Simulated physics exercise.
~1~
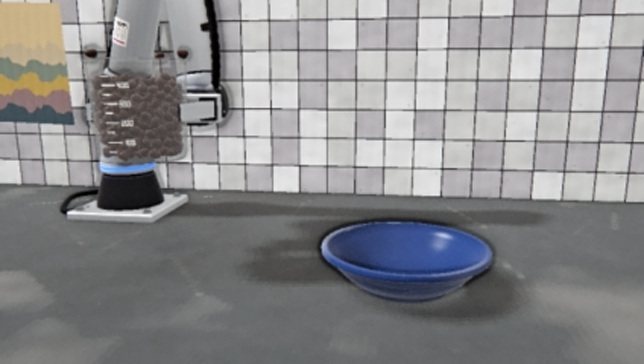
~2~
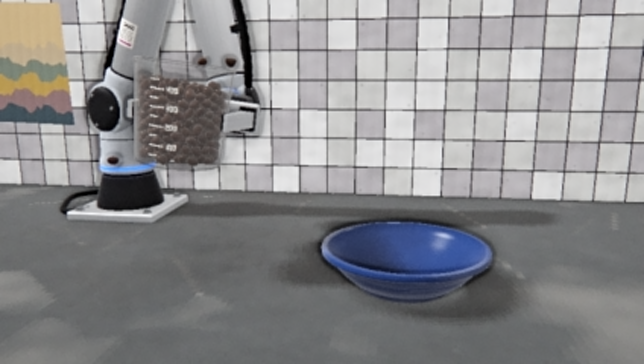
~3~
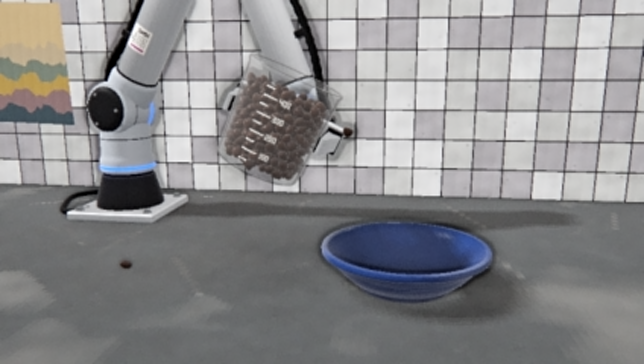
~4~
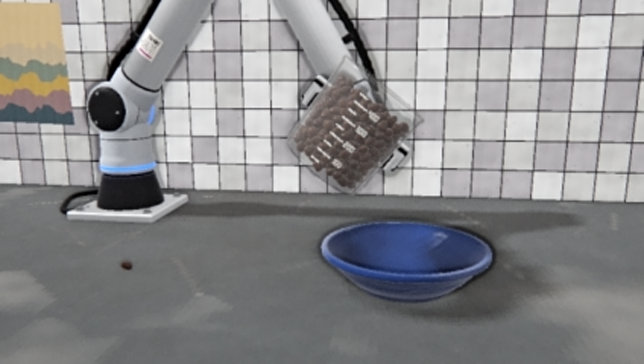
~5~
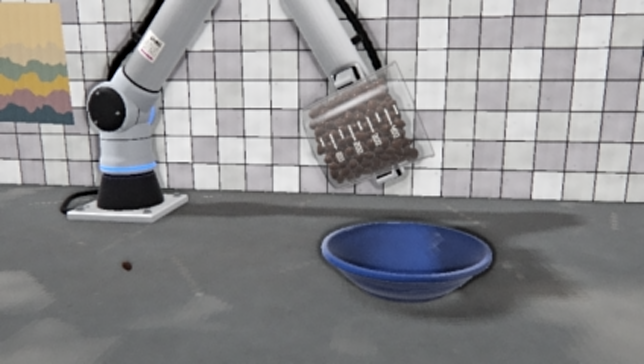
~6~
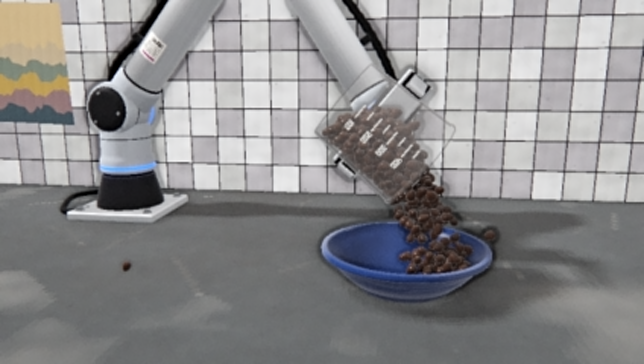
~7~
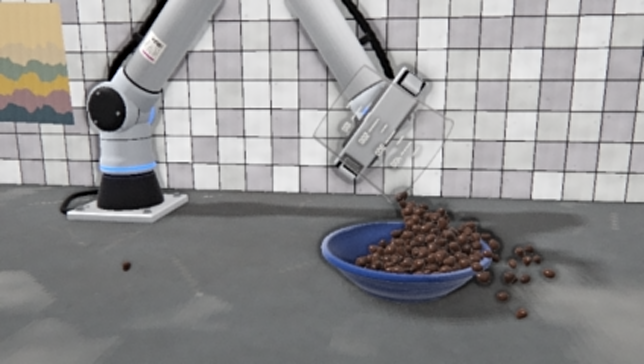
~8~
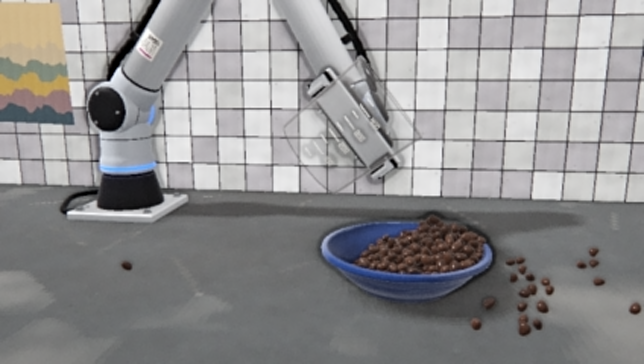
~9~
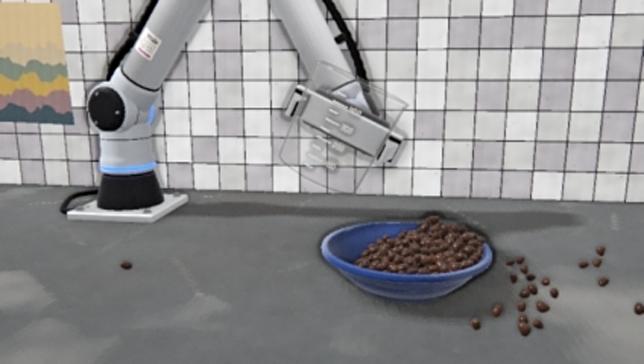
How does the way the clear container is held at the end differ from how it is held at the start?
At the start the container is held upright, while at the end it is leaning over at a tilt in the arm's grip.
